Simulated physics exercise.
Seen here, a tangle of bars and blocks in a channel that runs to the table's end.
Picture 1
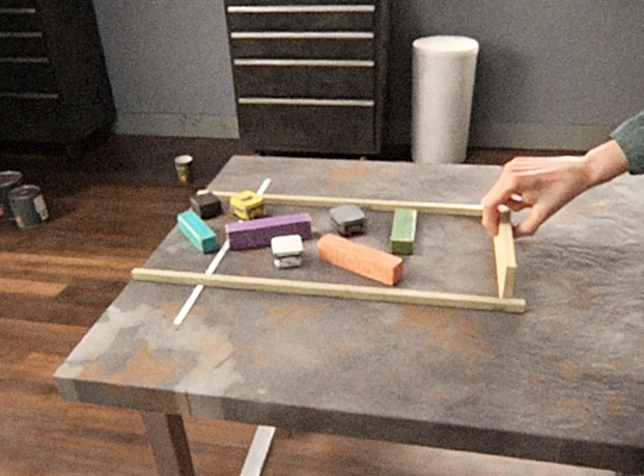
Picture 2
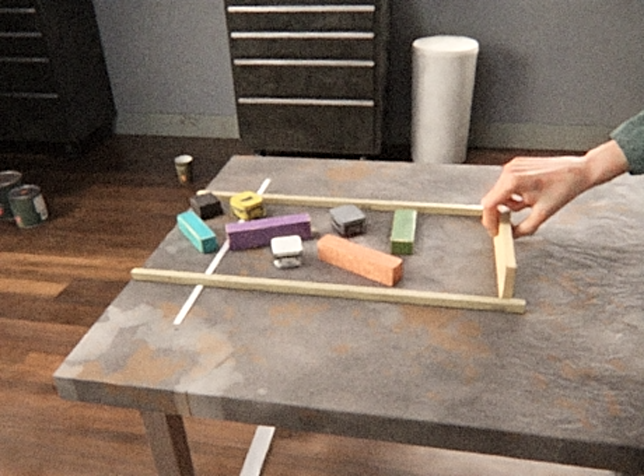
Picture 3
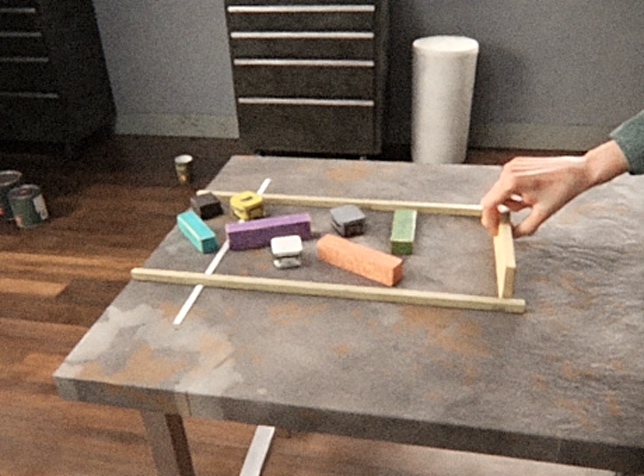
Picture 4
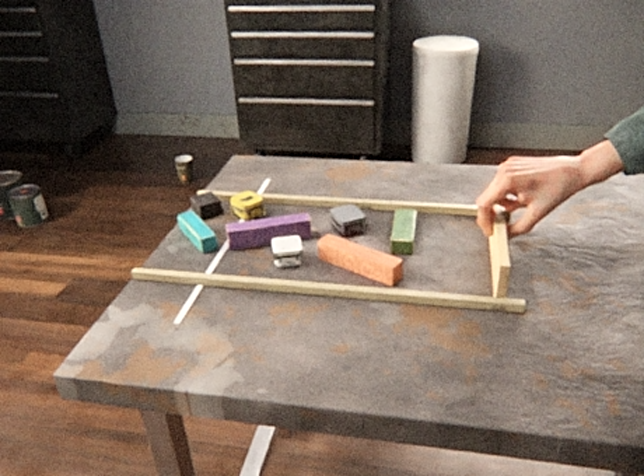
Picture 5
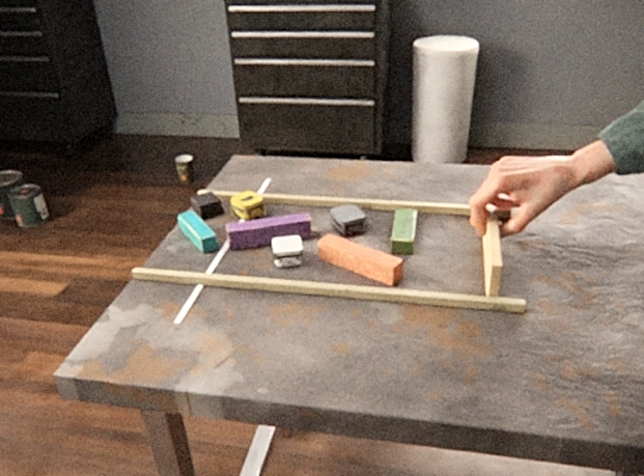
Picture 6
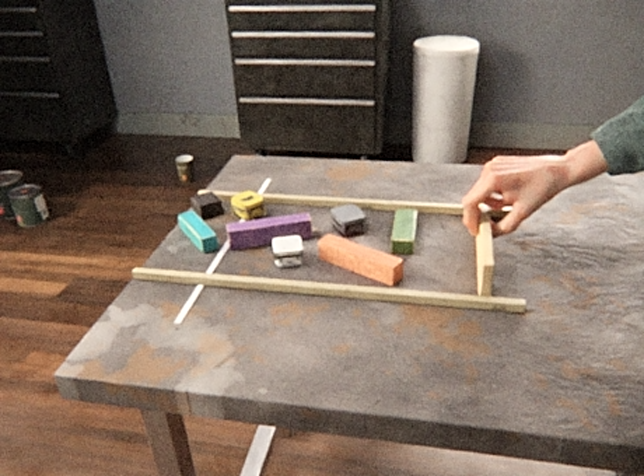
A hand slides an upright wooden board slightly left between two rails on a table.
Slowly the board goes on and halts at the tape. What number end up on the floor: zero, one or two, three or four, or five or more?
Here the number that fall off is one or two.
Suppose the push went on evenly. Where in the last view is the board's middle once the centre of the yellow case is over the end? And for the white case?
At (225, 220) for the yellow case; at (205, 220) for the white case.
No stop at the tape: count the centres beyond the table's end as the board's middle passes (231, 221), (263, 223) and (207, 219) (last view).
Place by place, 2, 0 and 4.
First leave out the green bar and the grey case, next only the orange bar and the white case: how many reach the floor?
Fallen: 0, and 1 in the other try.
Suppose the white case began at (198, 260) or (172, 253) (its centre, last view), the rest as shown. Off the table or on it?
In that order, it remains up; holds on.
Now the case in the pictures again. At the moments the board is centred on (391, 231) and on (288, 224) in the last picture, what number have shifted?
2 and 7.
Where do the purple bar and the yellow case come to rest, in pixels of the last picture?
The purple bar stops around (187, 223); the yellow case around (188, 208).
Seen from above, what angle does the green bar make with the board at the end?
Some 0 degrees.
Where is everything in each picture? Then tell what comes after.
In the first frame, black block (207, 206); turquoise stick (197, 232); yellow case (248, 207); board (503, 238); tape (231, 238).
In the second frame, turquoise stick (197, 232); white case (287, 253).
In the third frame, yellow case (247, 208); green bar (404, 231).
In the fourth frame, black block (207, 205); grey case (348, 221).
In the fifth frame, turquoise stick (198, 231); orange bar (359, 259).
In the sixth frame, black block (207, 205); turquoise stick (198, 231); yellow case (248, 207); board (484, 237); tape (232, 237).
A little later, none off yet; black block at rest near (207, 205); turquoise stick at rest near (198, 231); yellow case at rest near (248, 207).
Next, none off yet; black block at rest near (207, 205); turquoise stick at rest near (196, 232); yellow case at rest near (248, 207).
Later still, none off yet; black block shifted a little near (196, 204); turquoise stick shifted a little near (179, 234); yellow case shifted about its own width near (221, 210).
When it is over, the number that fall off is one or two; down, turquoise stick and black block.
